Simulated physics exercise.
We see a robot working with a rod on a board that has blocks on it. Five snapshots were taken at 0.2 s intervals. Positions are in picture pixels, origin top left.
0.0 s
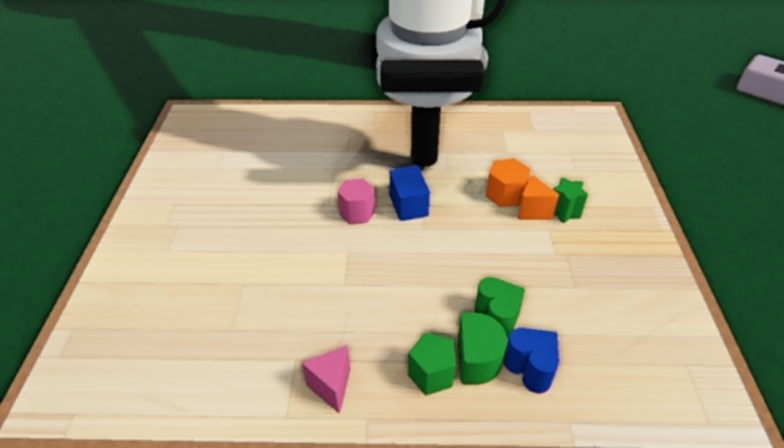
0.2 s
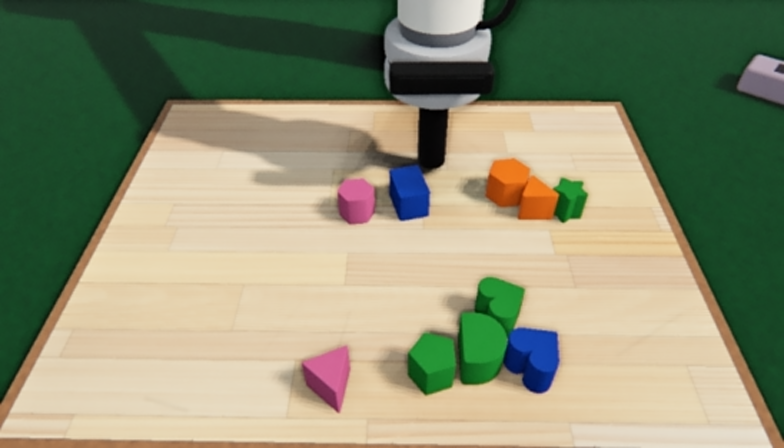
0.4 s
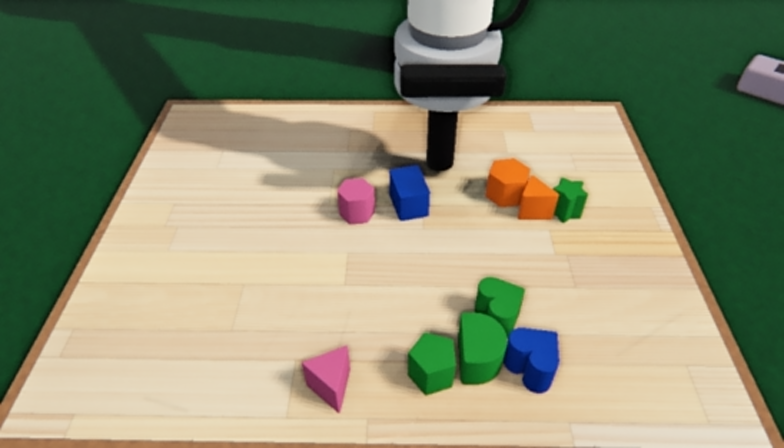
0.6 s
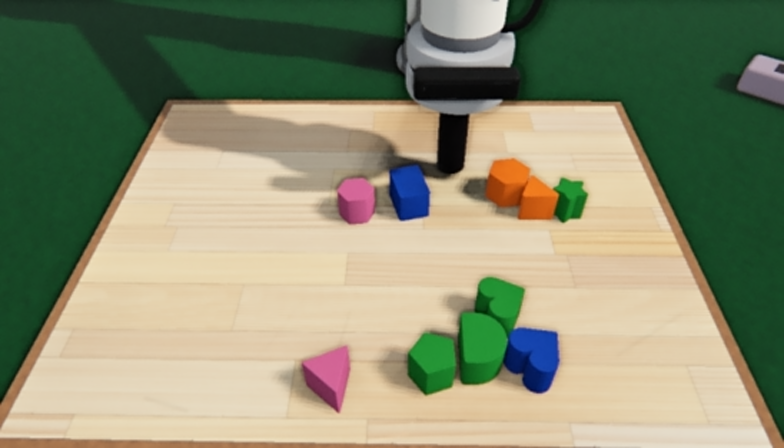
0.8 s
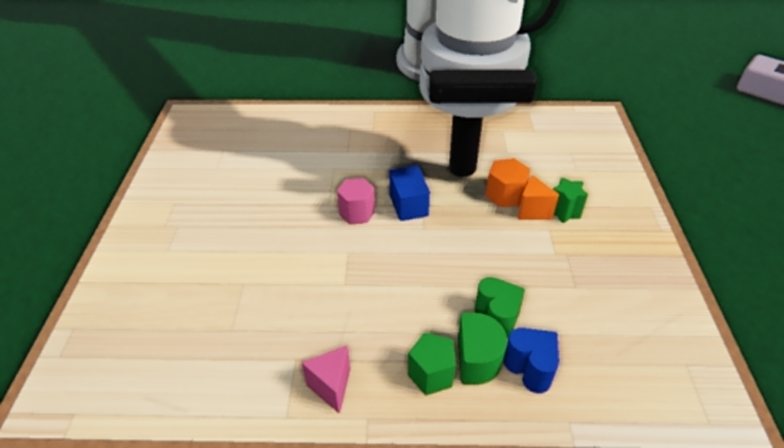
A white robot arm with a black rod stands at the far edge of a pale wooden board on a green surface, seen from above the near side. Pink and blue blocks sit left of the rod, orange and green ones right, with green, blue and pink blocks nearer. The rod glides slowly right and slightly nearer, while the blocks and camera stay still.
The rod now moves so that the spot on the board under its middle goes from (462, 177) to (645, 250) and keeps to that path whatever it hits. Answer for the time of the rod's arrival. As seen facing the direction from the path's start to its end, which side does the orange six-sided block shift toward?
Facing from start to end, it will go to the right.
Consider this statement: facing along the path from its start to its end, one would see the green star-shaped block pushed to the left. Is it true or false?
The statement is correct.
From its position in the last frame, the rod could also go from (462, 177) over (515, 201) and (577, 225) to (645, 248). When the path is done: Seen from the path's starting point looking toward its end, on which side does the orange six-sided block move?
My answer: Right.
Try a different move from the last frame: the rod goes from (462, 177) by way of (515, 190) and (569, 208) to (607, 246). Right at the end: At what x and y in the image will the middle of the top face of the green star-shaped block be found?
Its top centre lands on (646, 222).
What follows on the original path. One third of the way, rod at (519, 192); orange six-sided block at (552, 192), turned 25° clockwise; orange triangular block at (572, 215), turned 20° clockwise; green star-shaped block at (587, 191), turned 45° anticlockwise.
Two thirds of the way, rod at (580, 216); orange six-sided block at (615, 221), turned 40° clockwise; orange triangular block at (600, 240), turned 100° clockwise; green star-shaped block at (623, 197), turned 90° anticlockwise.
At the end, rod at (649, 242); blue rectangular block still; orange six-sided block at (668, 255), turned 80° clockwise; orange triangular block at (601, 241), turned 105° clockwise; green star-shaped block at (642, 200), turned 175° anticlockwise.
